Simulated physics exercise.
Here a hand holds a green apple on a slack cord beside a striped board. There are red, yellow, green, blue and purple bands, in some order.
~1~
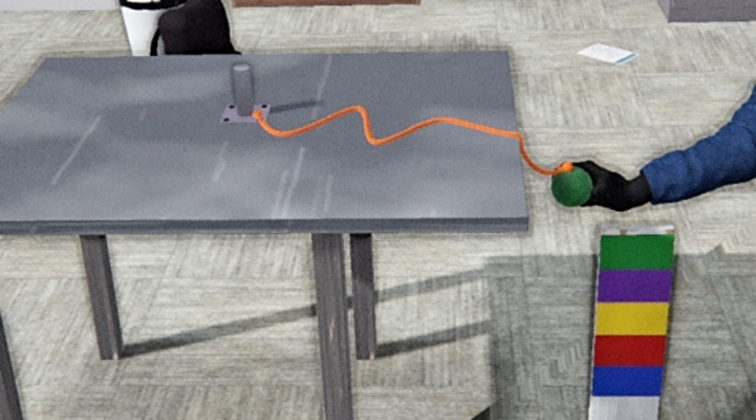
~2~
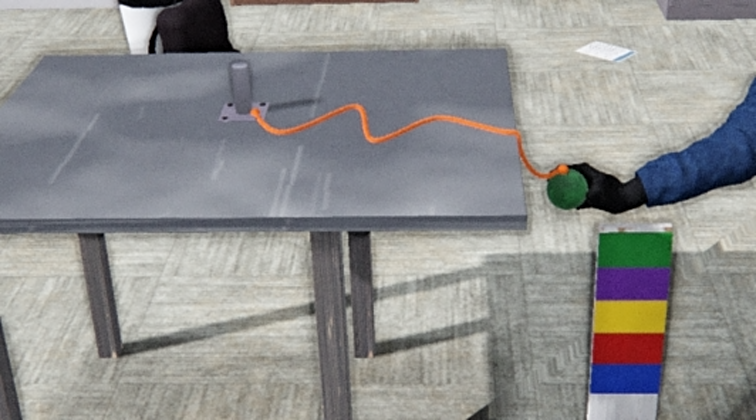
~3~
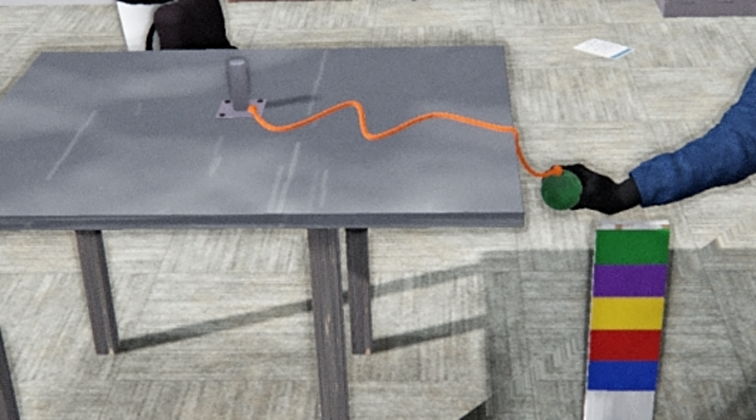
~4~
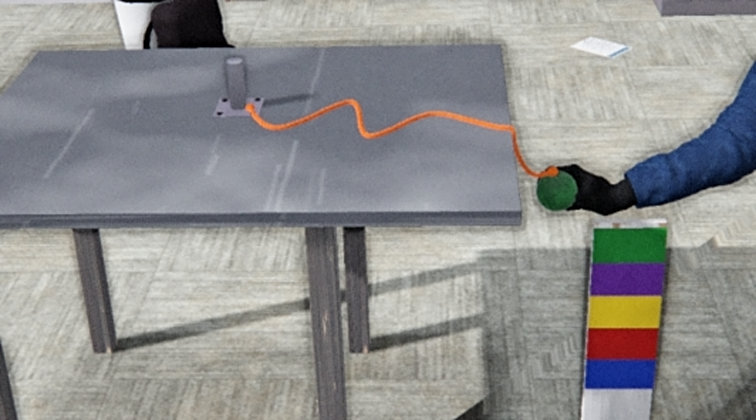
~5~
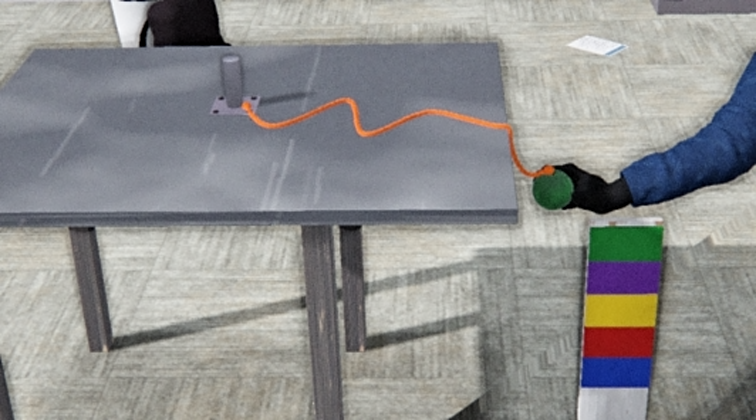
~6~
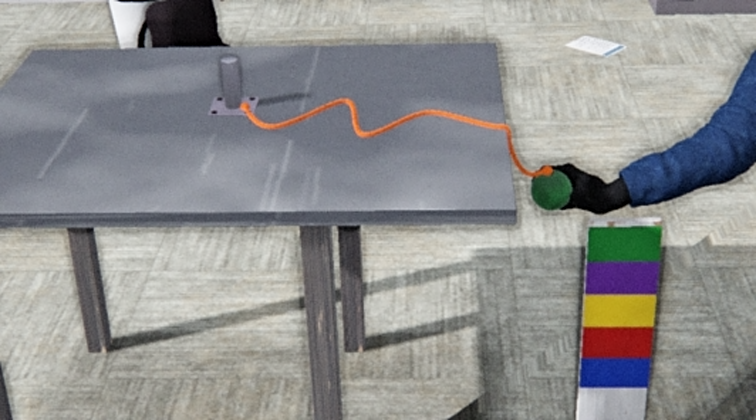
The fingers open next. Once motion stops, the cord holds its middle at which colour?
At red.
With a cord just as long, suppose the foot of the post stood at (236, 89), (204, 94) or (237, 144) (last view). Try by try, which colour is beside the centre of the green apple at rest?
One after the other, red; yellow; blue.
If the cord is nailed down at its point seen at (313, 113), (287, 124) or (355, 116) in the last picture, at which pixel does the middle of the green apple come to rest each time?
First (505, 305), next (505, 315), last (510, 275).
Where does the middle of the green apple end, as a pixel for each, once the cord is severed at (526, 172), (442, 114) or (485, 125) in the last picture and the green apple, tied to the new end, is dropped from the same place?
In that order: (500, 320), (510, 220) and (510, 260).
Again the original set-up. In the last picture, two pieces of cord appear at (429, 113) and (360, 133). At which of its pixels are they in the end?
They end up around (505, 185) and around (481, 121).
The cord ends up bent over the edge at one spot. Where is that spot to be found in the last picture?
The spot located at (381, 131) in the last picture.
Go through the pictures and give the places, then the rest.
The first frame shows green apple (572, 187); green (637, 254); purple (634, 287); yellow (632, 320); red (630, 352); blue (627, 382).
The second frame shows green apple (567, 189); cord through (267, 127) (335, 113) (366, 131) (418, 124) (496, 131).
The third frame shows green apple (561, 190).
The fourth frame shows green apple (556, 191); cord through (262, 123) (330, 109) (361, 126) (413, 120) (491, 126).
The fifth frame shows green apple (553, 190).
The sixth frame shows green apple (551, 190); cord through (257, 122) (324, 108) (356, 125) (408, 119) (486, 125).
Soon after, apple near (483, 332); level with red.
Then, apple near (517, 337); level with red.
At rest, apple near (499, 336); level with red. The red one.
